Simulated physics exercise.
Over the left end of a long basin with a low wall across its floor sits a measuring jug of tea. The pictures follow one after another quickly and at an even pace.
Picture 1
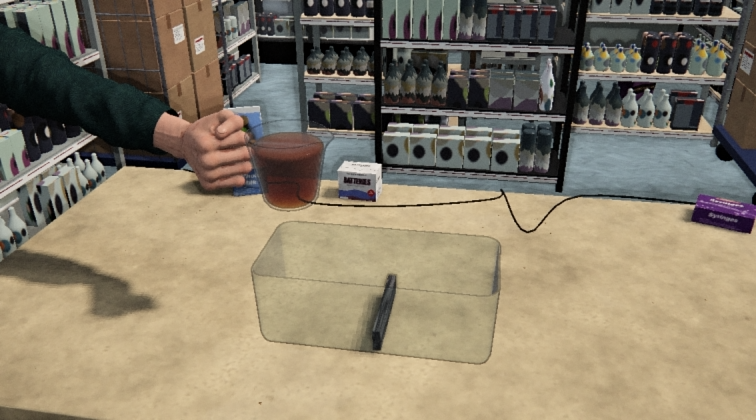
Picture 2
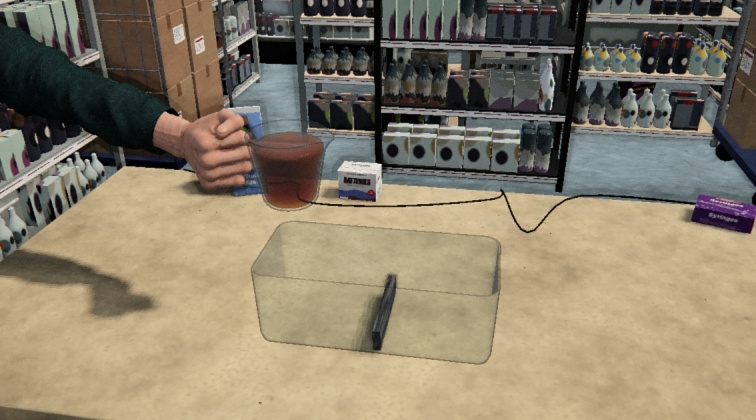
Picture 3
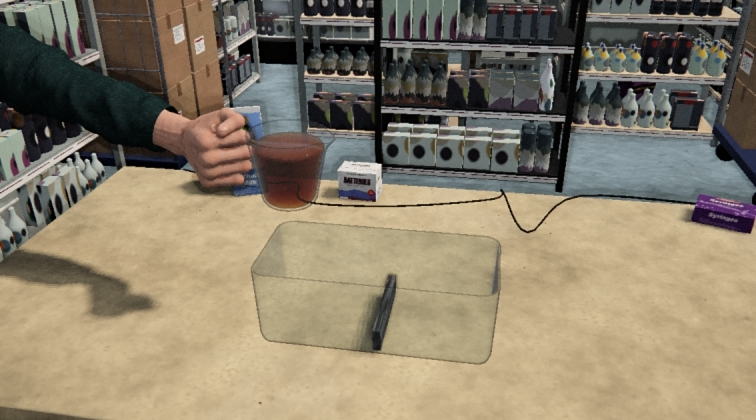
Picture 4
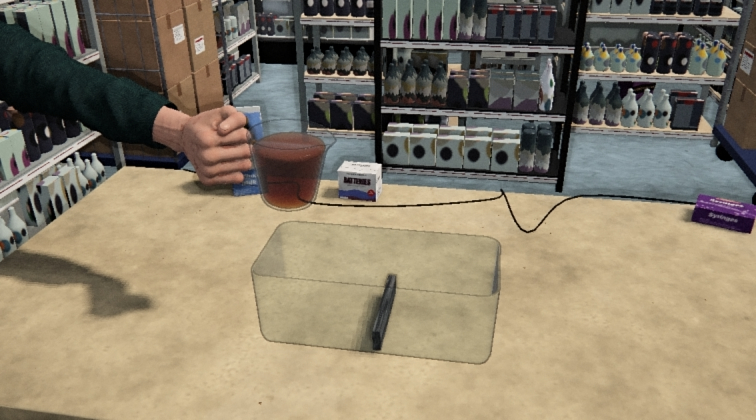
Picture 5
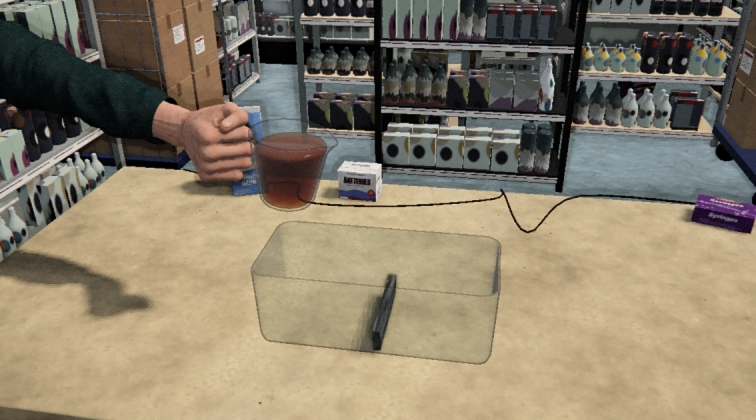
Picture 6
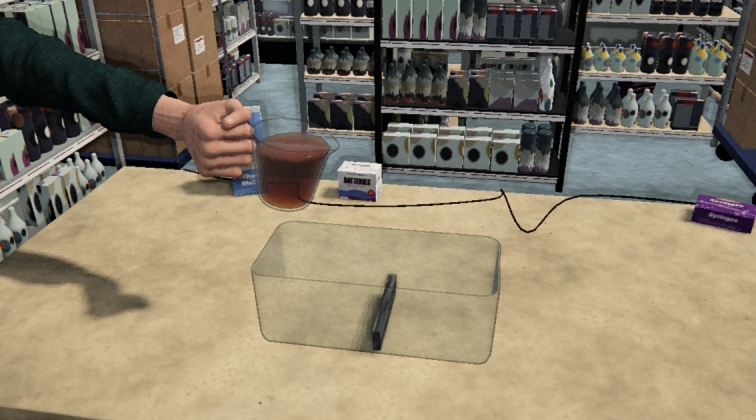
An arm in a dark green sleeve reaches in from the left over a pale, mottled tabletop, seen from slightly above, with stocked shelves and cardboard boxes behind. Its hand holds a clear jug of reddish-brown tea above the left end of a long transparent basin with a low dark wall across its floor. The jug starts upright, then slowly tilts slightly rightward, while everything else stays still.
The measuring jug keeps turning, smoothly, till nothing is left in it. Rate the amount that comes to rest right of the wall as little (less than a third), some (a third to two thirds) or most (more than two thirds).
Some.
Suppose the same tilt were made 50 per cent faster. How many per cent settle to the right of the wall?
It comes to around 40 per cent.
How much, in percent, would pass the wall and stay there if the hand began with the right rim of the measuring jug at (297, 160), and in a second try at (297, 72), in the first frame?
Roughly 5 percent on the first try and 10 percent on the second.
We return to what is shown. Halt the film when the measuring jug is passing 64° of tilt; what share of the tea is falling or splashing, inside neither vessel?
Estimate: Some 20 per cent.
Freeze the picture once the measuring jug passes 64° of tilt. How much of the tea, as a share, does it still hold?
Roughly 65 percent.
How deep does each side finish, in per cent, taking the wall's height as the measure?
Once it is still, the left part shows 30 per cent and the right part 30.
A moment on, the measuring jug is tipped part way and 67 per cent is still to pour, 3 is left of the wall and 11 right of it.
Next, the measuring jug is tipped right over and 7 per cent is still to pour, 34 is left of the wall and 50 right of it.
Then the measuring jug is tipped right over and 0 per cent is still to pour, 47 is left of the wall and 52 right of it.
Later the measuring jug is tipped right over and 0 per cent is still to pour, 47 is left of the wall and 52 right of it.
In the end 47 per cent lies left of the wall, 52 right of it and 1 outside.
